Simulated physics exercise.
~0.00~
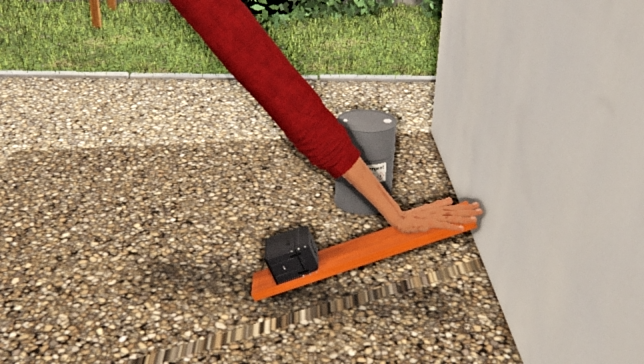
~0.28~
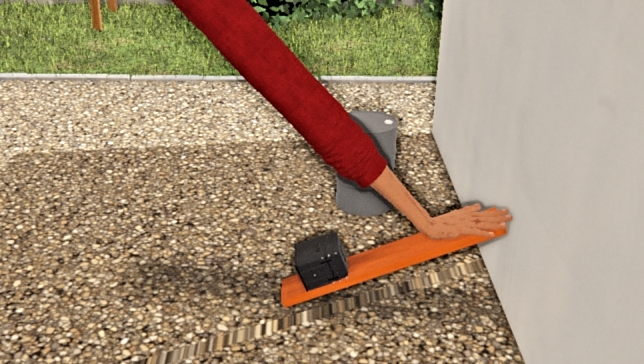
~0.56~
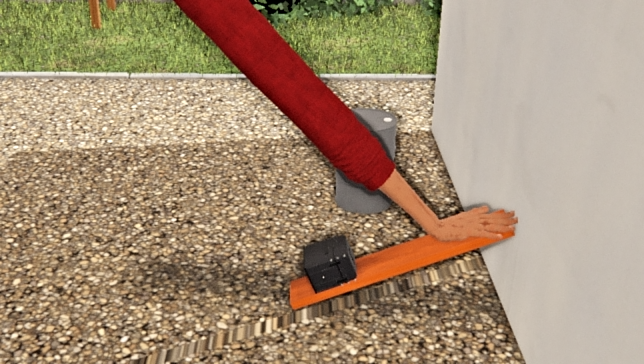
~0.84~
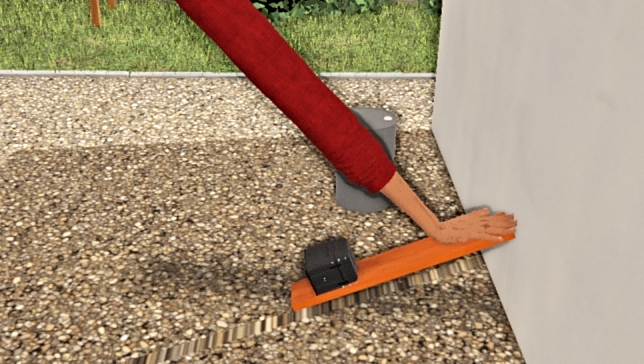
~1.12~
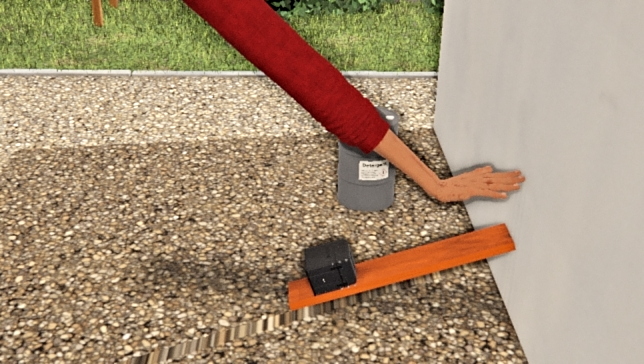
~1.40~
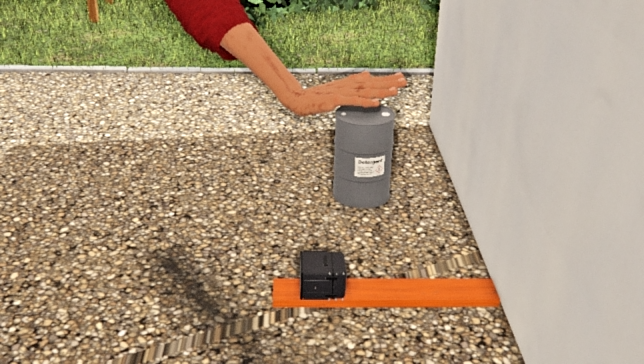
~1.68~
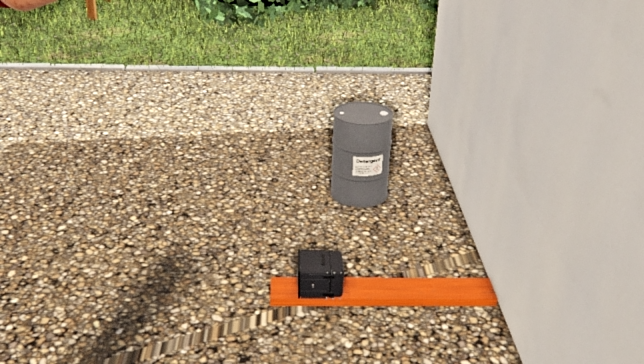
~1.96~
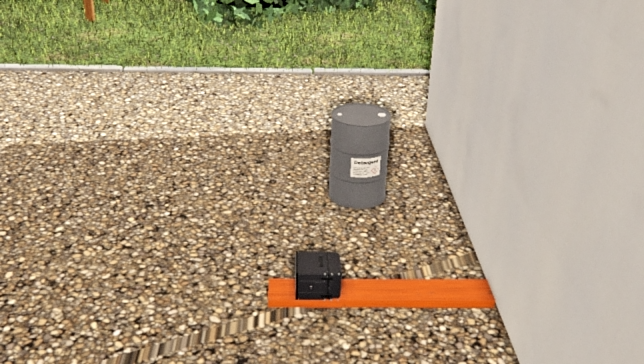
An orange plank, with a small black box near its left end, slants up toward a pale wall on the right, seen from slightly above on pebbly ground edged by grass. A red-sleeved arm reaches down from the top, its hand on the plank's upper end, and a grey canister stands behind. The hand moves the plank rightward until it rests against the wall, then lets go and draws back. The plank gives way, its upper end slipping down the wall. It ends lying low across the pebbles, the box still beside it and the canister unmoved, as the view sways slightly.
